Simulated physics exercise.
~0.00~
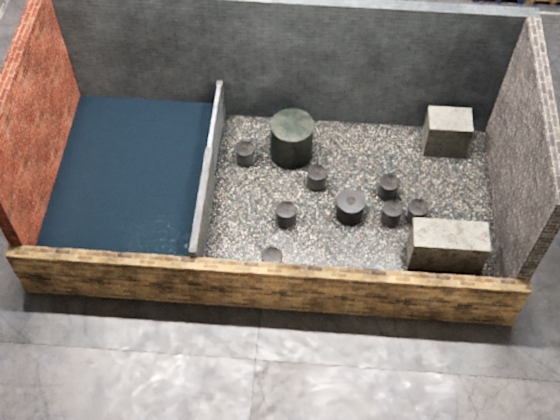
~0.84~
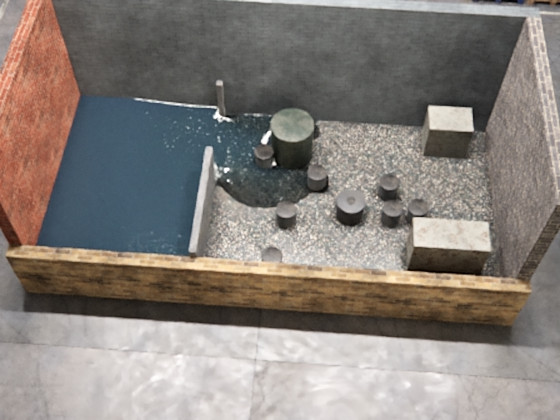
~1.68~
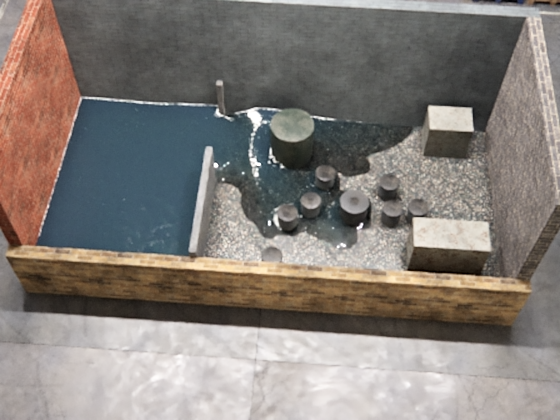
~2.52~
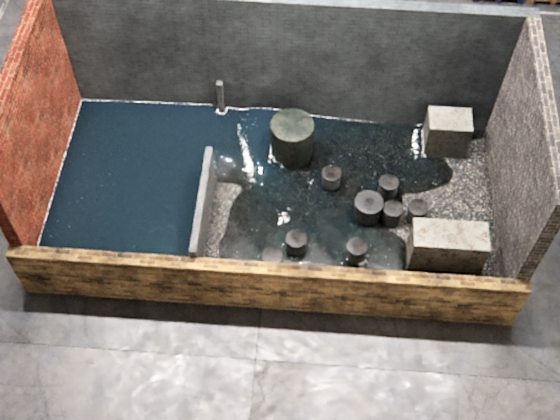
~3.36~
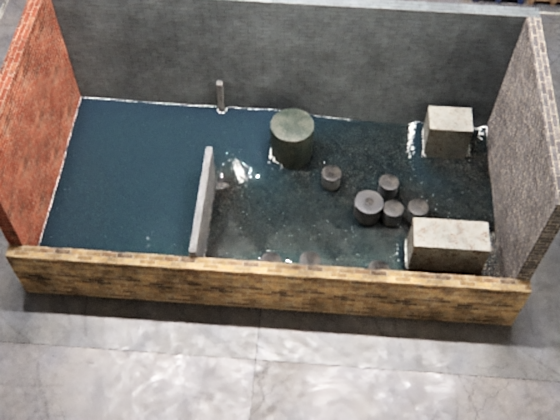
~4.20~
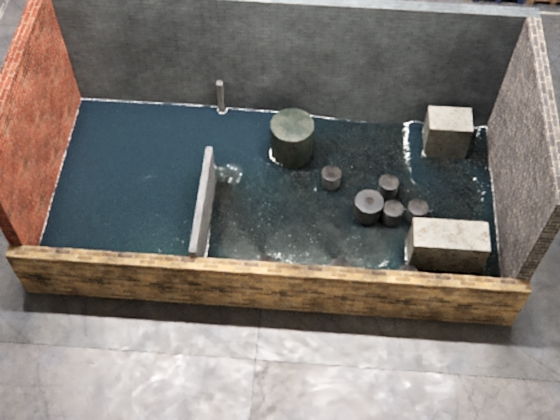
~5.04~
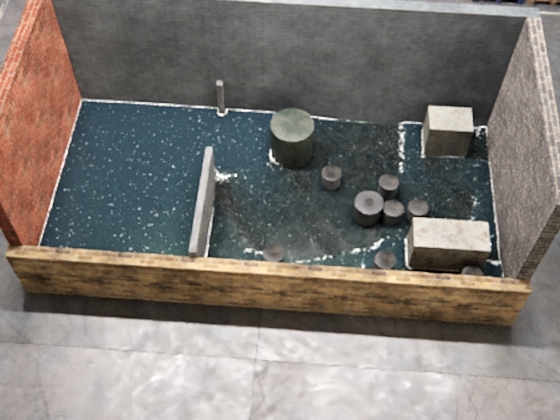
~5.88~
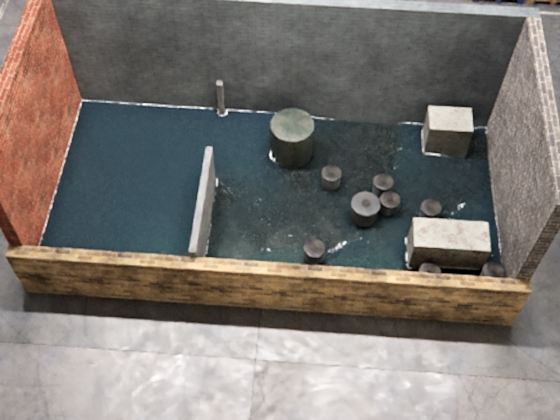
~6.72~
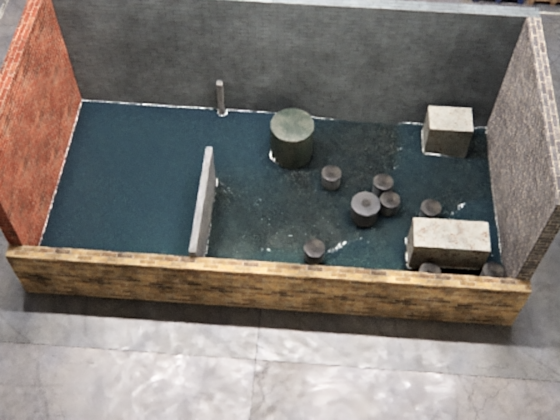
At the start, dark blue water stands left of a grey partition, while round pails and tubs of different sizes and two pale blocks sit on dry gravel to the right. Part of the partition opens near the back, and water pours through, spreading among the containers. It carries a small one from beside the partition rightward and toward the front, then covers nearly all the gravel. Two small containers travel right along the front wall, and another near the partition follows a shorter way. Finally the water calms, with two by the front block and the large green tub still in place.
